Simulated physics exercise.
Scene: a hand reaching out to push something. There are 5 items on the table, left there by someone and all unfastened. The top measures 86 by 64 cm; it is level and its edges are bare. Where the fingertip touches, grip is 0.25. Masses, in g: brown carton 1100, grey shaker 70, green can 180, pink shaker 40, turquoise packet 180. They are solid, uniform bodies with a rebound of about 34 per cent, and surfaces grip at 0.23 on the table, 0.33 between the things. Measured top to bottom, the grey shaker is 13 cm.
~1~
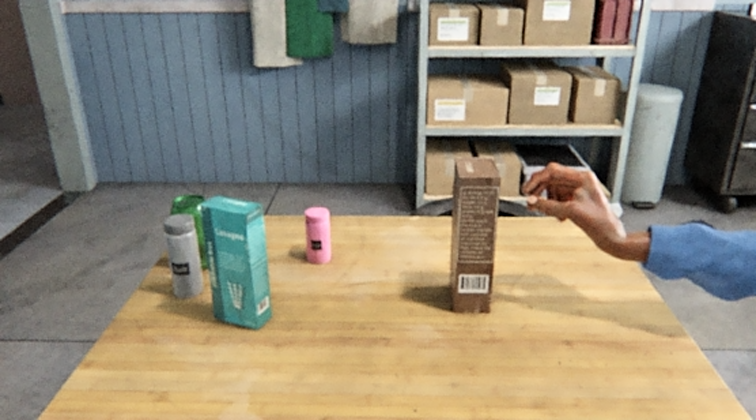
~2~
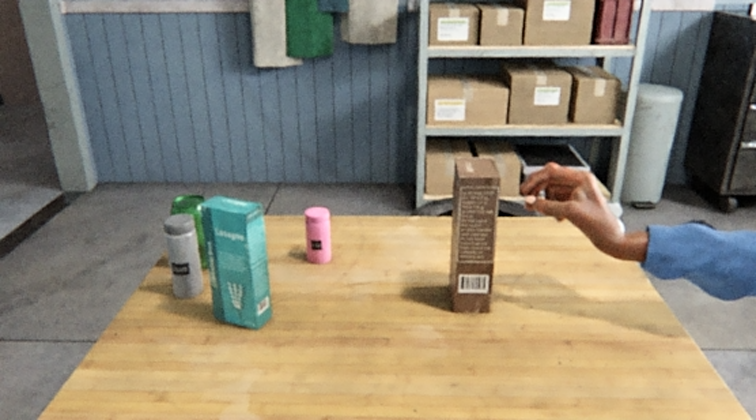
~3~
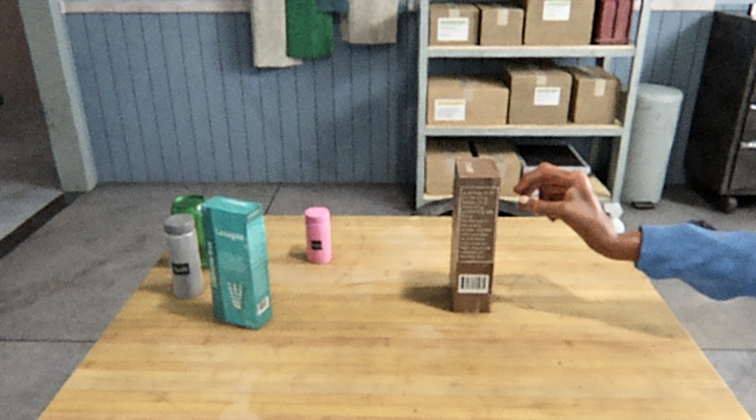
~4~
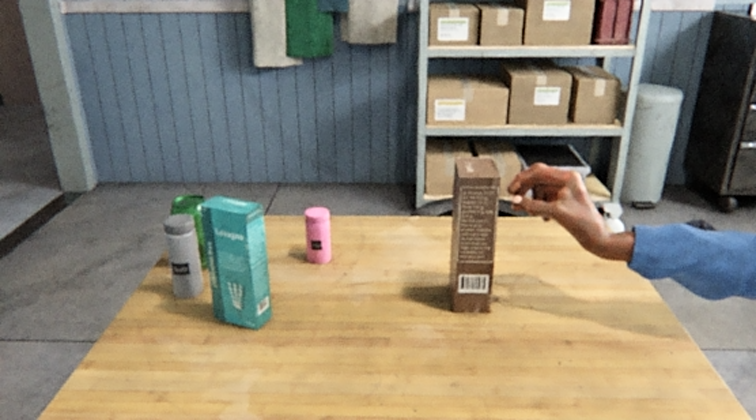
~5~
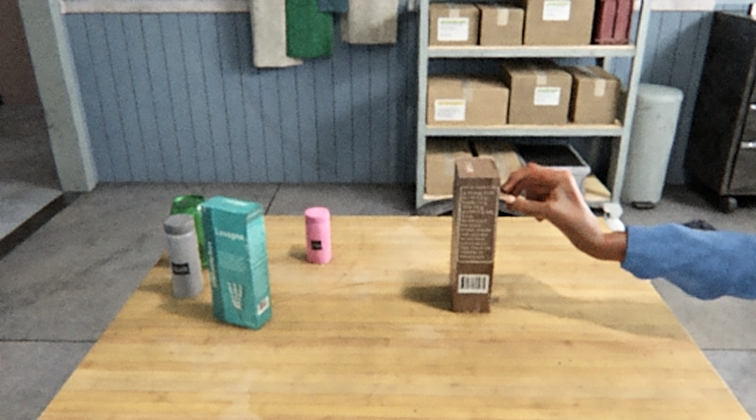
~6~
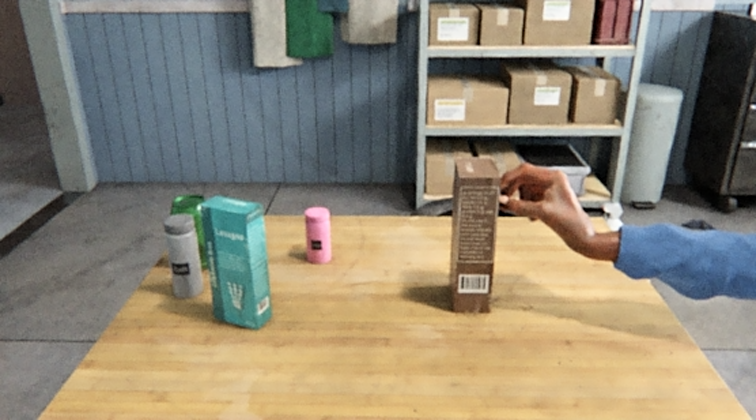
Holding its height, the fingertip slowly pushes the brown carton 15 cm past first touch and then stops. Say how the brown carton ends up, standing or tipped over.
Looks like it goes right over.
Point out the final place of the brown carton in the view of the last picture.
Roughly pixel (371, 281).
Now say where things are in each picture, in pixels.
Hand has come 0 cm; brown carton (473, 236); grey shaker (184, 256), in the first frame.
Hand has come 0 cm; brown carton (473, 236); pink shaker (318, 236), in the second frame.
Hand has come 1 cm; brown carton (473, 236); grey shaker (184, 256), in the third frame.
Hand has come 2 cm; brown carton (473, 235); pink shaker (318, 235), in the fourth frame.
Hand has come 3 cm; brown carton (473, 236); grey shaker (184, 256), in the fifth frame.
Hand has come 4 cm; brown carton (473, 236); pink shaker (318, 236), in the sixth frame.
Then, 0.60 s after the last picture, hand has come 8 cm; brown carton leaning 13° near (456, 233).
Then, 1.10 s after the last picture, hand has come 12 cm; brown carton leaning 52° near (410, 246).
Then, 1.30 s after the last picture, hand has come 13 cm; brown carton on its side near (374, 278).
Then, 2.10 s after the last picture, hand has come 19 cm; brown carton on its side near (371, 281).
At rest, tipped over on the table, brown carton; the other 4 in place, give or take 5 cm. Seen from the same camera at the end, brown carton near (371, 281).
